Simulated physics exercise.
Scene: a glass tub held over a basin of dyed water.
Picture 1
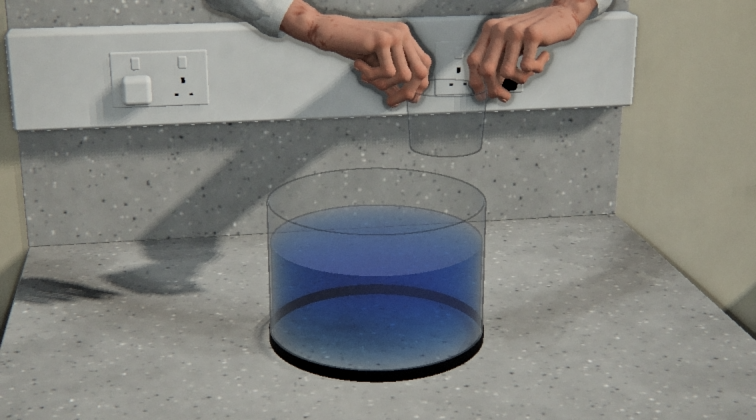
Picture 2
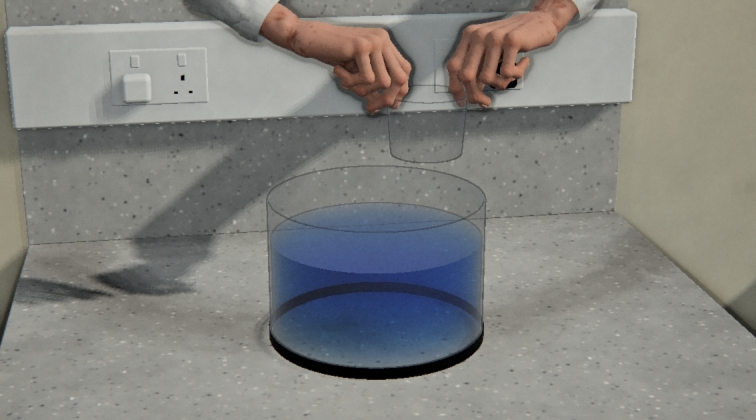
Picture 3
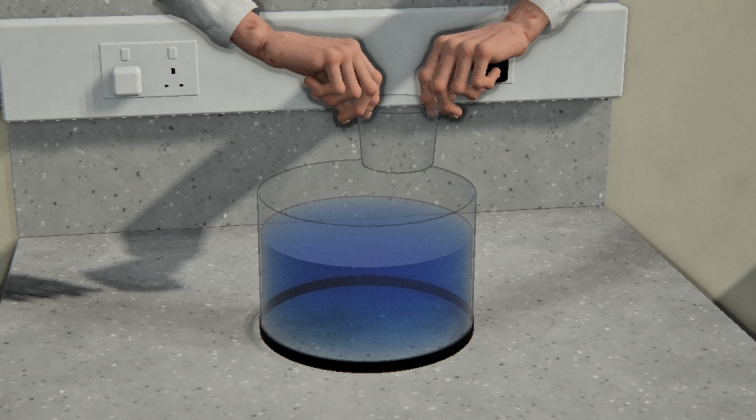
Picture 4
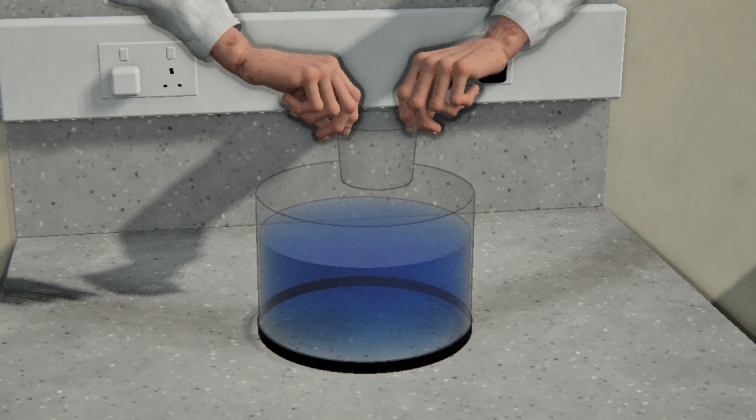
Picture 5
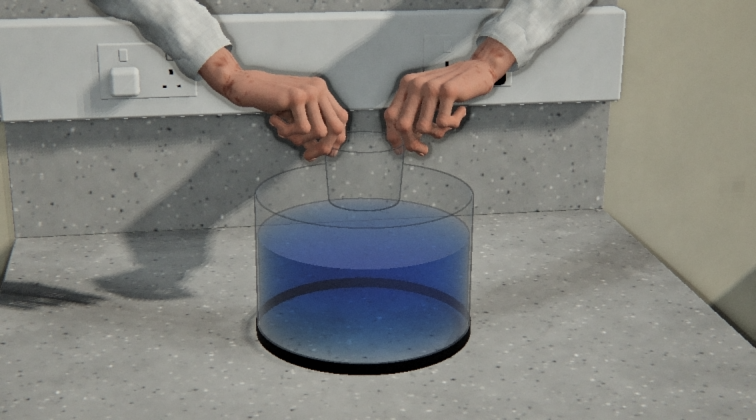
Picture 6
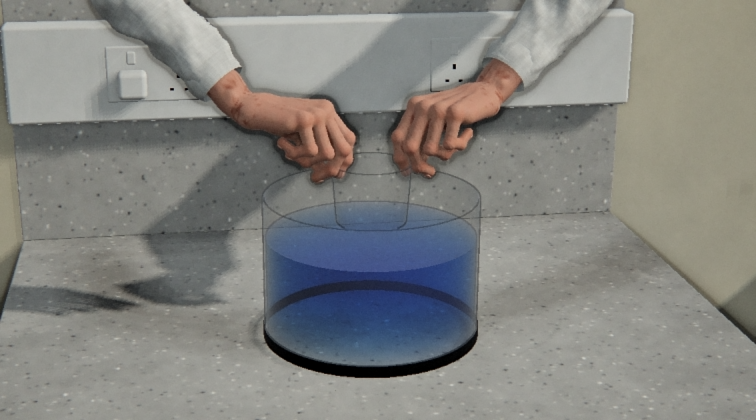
On a speckled grey worktop, two hands lowering a small clear tub, open end up, over a glass basin of blue water.
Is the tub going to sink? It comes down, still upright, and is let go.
Once they let go, it's going to stay up top.
A moment on, the tub dips into the dyed water.
Further on, it bobs and steadies.
When it is over, the tub floats with about half of its side showing.
